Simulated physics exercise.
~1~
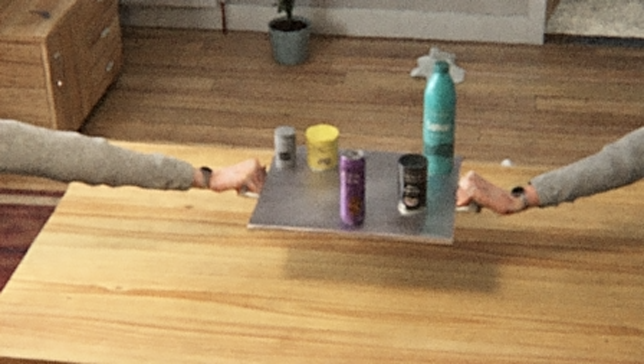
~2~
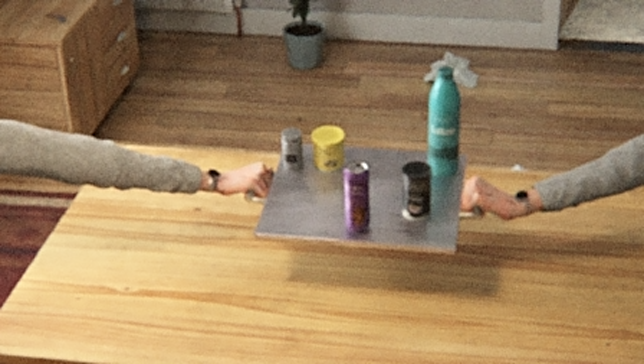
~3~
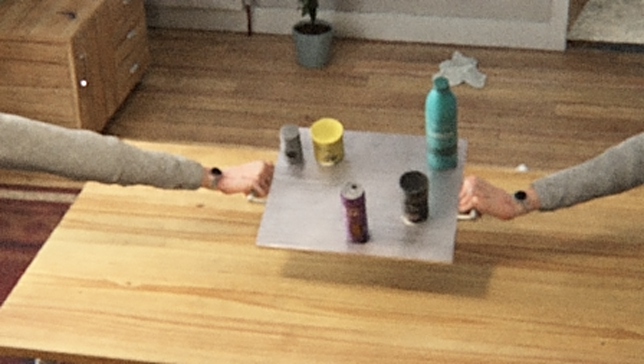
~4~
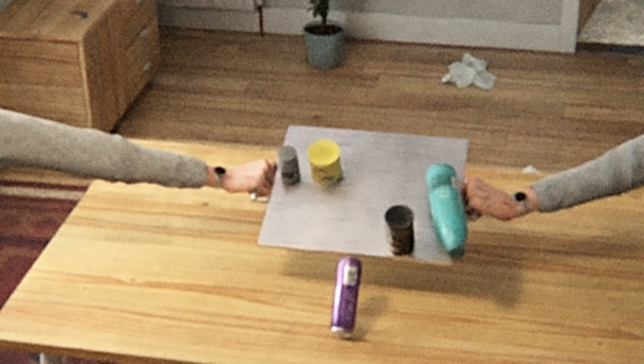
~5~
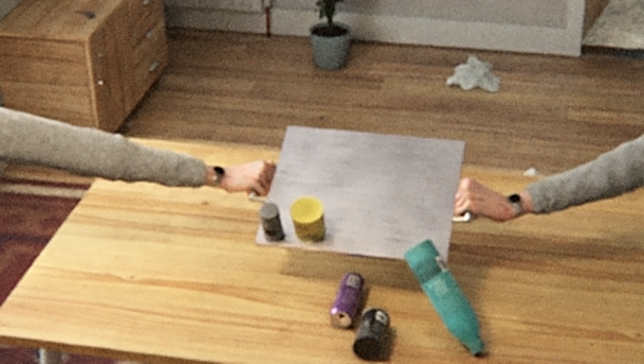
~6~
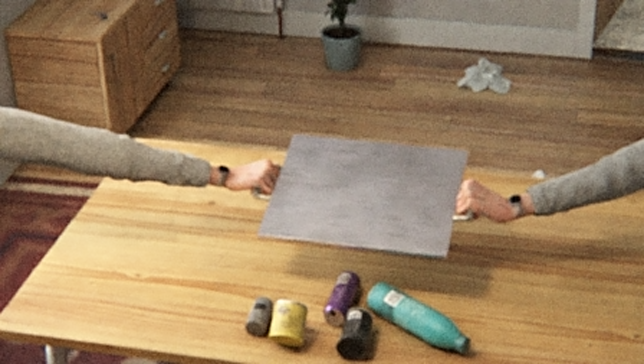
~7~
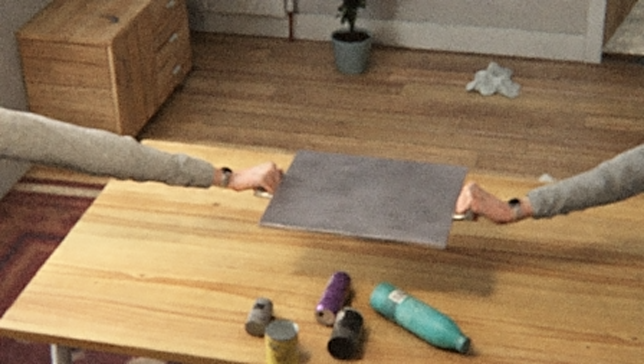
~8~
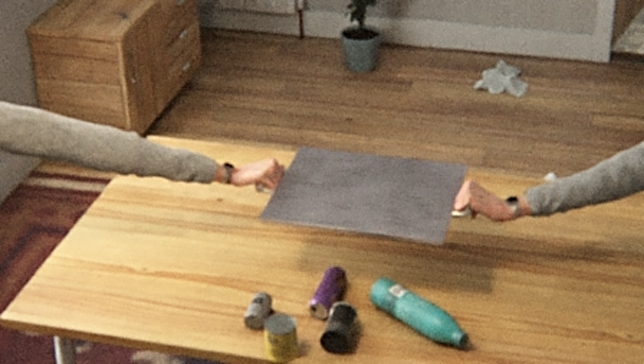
In a room with a wooden floor, seen from above and in front with the view drifting slightly sideways, two hands hold a flat grey tray over a wooden table. A grey shaker and a yellow tin stand at the back left, a purple can and a black tin nearer the front, and a turquoise bottle at the back right. The tray tips toward the viewer, and the purple can slides off first. The black tin and toppling turquoise bottle follow, then the yellow tin and grey shaker. The tray levels out empty, with all five items lying on the table below.
